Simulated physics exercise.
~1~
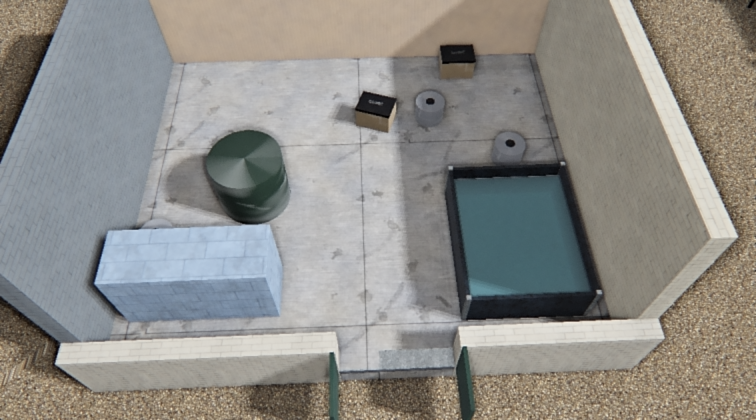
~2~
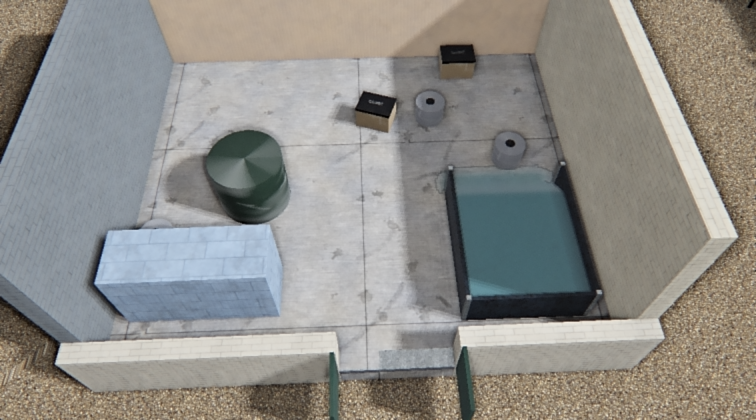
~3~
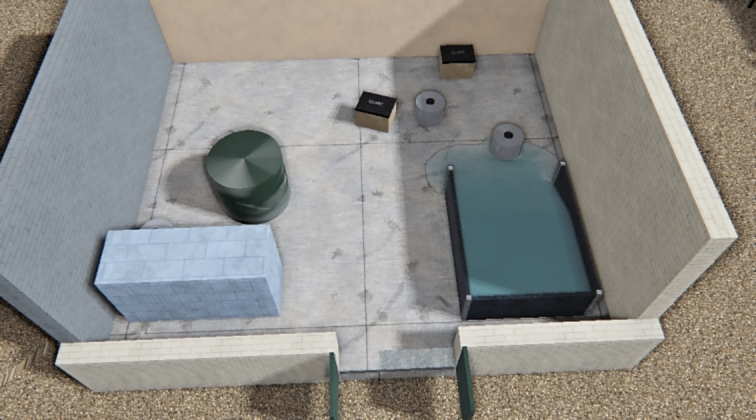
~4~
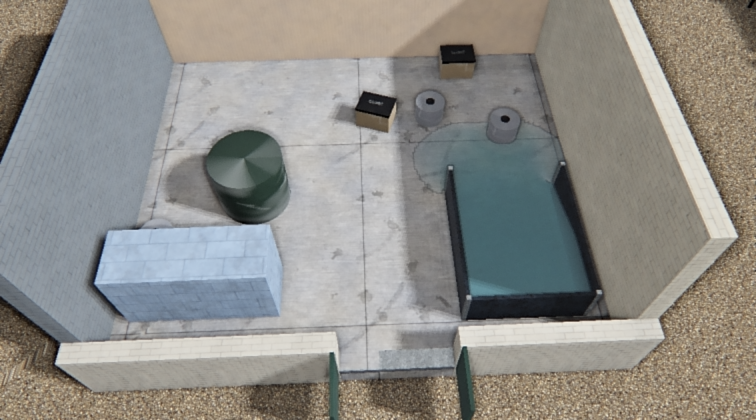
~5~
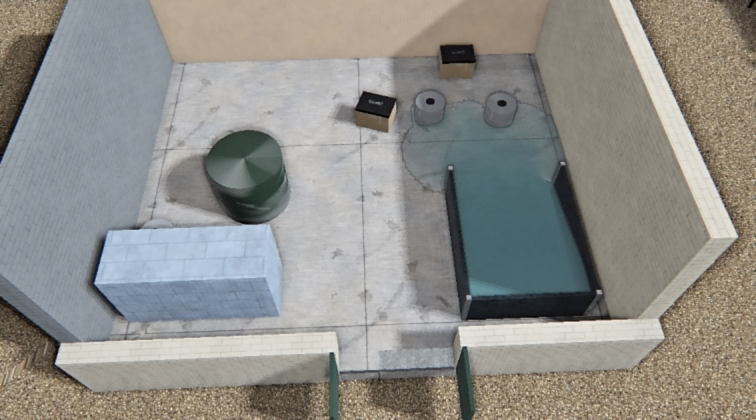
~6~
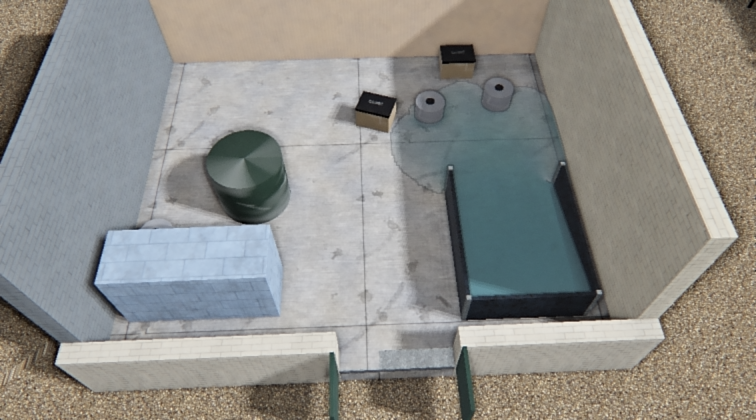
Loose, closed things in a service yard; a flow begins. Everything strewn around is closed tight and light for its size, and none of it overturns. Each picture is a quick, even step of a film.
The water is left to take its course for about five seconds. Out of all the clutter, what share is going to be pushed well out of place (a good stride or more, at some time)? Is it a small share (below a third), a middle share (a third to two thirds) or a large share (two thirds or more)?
A large share, two thirds or more.
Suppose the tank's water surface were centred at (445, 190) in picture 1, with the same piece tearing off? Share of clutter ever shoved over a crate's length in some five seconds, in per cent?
I reckon around 80 percent of them.
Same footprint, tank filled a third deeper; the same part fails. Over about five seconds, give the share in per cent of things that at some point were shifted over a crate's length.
I'd put it near 80 percent.
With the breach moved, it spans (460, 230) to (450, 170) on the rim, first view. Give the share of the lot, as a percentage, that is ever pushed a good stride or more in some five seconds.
I'd put it at about 20 percent.
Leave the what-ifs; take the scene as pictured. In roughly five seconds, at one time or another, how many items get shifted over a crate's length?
The count is 4.
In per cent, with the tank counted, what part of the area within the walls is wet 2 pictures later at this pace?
My guess is around 30 per cent.
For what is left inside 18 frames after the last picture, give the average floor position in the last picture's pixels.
Roughly at (327, 119).
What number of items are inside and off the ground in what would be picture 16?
3.
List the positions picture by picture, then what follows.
In the first frame, a tub at (510, 144) rests on the ground; a tub at (430, 102) rests on the ground; 0 of 5 have shifted.
In the second frame, a tub at (510, 144) rests on the ground; a tub at (430, 102) rests on the ground; 0 of 5 have shifted.
In the third frame, a tub at (508, 135) rests on the ground, close to its start; a tub at (430, 102) rests on the ground; 1 of 5 have shifted.
In the fourth frame, a tub at (505, 119) rests on the ground, a stride from its start; a tub at (430, 102), on the bottom; 1 of 5 have shifted.
In the fifth frame, a tub at (502, 104) rests on the ground, a stride from its start; a tub at (430, 102), on the bottom; 1 of 5 have shifted.
In the sixth frame, a tub at (499, 88) rests on the ground, a stride from its start; a tub at (430, 102), on the bottom; 1 of 5 have shifted.
A moment on, 1 of 5 are well off their spots; 0 afloat.
Next, 3 of 5 are well off their spots; 3 afloat.
Later, 4 of 5 are well off their spots; 2 afloat.
In the end, 4 of 5 are well off their spots, and 4 have been at some point; 4 afloat.
